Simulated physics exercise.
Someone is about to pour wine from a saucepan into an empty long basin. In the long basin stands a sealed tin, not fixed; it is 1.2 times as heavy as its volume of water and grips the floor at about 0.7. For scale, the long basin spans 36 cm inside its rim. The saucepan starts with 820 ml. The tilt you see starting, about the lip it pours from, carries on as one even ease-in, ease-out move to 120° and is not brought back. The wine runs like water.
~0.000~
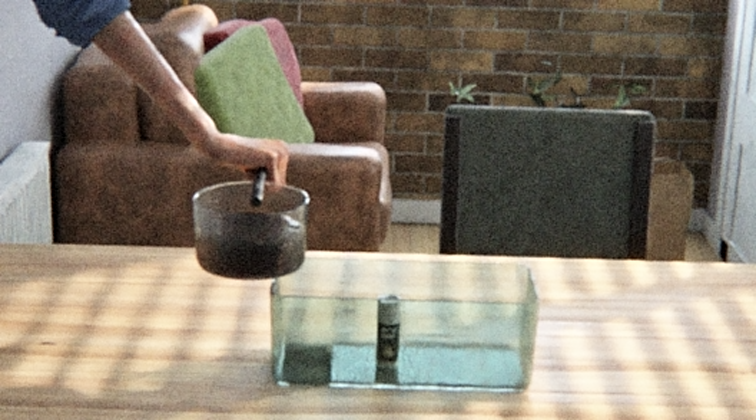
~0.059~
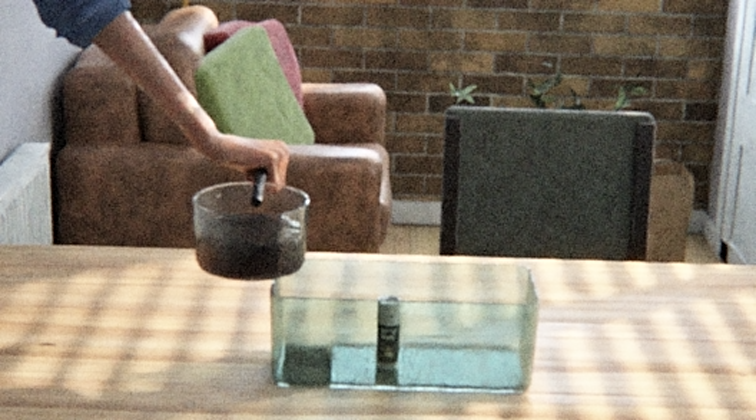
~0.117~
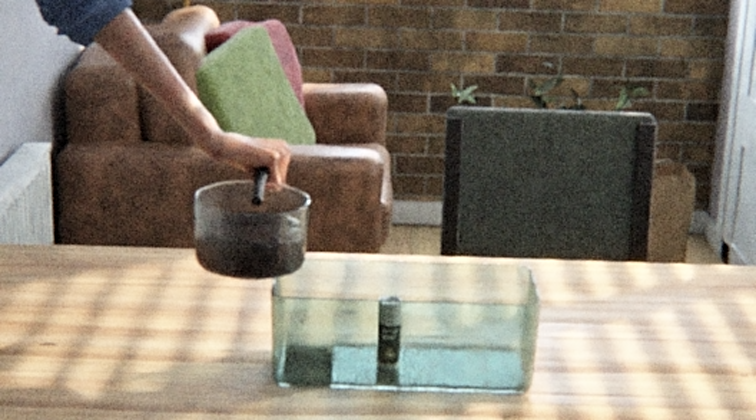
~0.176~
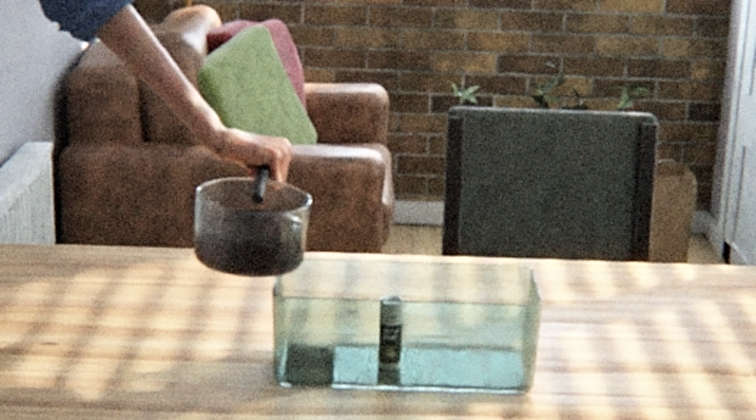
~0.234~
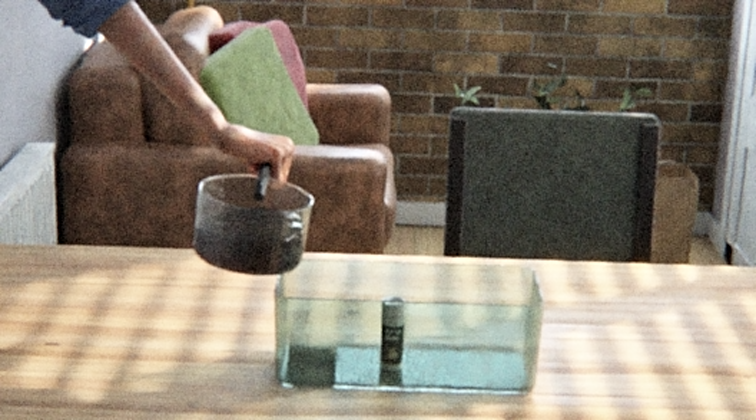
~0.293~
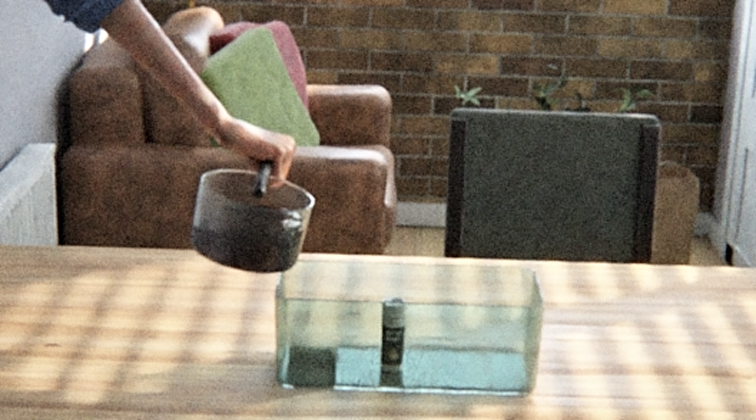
At first, a hand holds a glass saucepan of dark liquid level above the left end of a clear, long basin on a wooden table, with a small tin standing at the basin. Then the hand slowly tilts the saucepan slightly to the right, and the liquid stays inside.
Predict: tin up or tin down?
It goes over.
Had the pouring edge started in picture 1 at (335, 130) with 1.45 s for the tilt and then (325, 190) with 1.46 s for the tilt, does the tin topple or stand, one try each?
First it remains upright; then it keeps standing.
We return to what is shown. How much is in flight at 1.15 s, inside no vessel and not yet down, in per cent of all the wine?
Some 20 per cent.
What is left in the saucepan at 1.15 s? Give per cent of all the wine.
About 12 per cent.
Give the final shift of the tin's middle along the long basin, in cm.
About 7.0 cm.
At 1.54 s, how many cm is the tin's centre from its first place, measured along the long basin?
Some 3 cm.
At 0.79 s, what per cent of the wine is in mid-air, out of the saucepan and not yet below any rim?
About 20 per cent.
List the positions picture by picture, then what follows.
Tilt 0°; pouring edge (307, 202); surface from (198, 226) to (305, 229); the long basin's rim runs from (274, 277) to (534, 285); the tin's top is at (389, 302), in the first picture.
Tilt 0°; pouring edge (307, 203); surface from (198, 227) to (305, 229), in the second picture.
Tilt 2°; pouring edge (308, 203); surface from (198, 226) to (305, 228), in the third picture.
Tilt 4°; pouring edge (310, 203); surface from (199, 223) to (305, 225), in the fourth picture.
Tilt 8°; pouring edge (312, 203); surface from (198, 221) to (306, 223), in the fifth picture.
Tilt 12°; pouring edge (312, 204); surface from (197, 216) to (305, 221), in the sixth picture.
By 0.79 s the tilt is 68° and 78 per cent is still to pour; the tin stands where it began.
By 1.15 s the tilt is 108° and 12 per cent is still to pour; the tin stands where it began.
By 1.54 s the tilt is 120° and 0 per cent is still to pour; the tin leans 28°.
By 1.95 s the tilt is 120° and 0 per cent is still to pour; the tin lies on its side.
At rest the tin lies on its side.
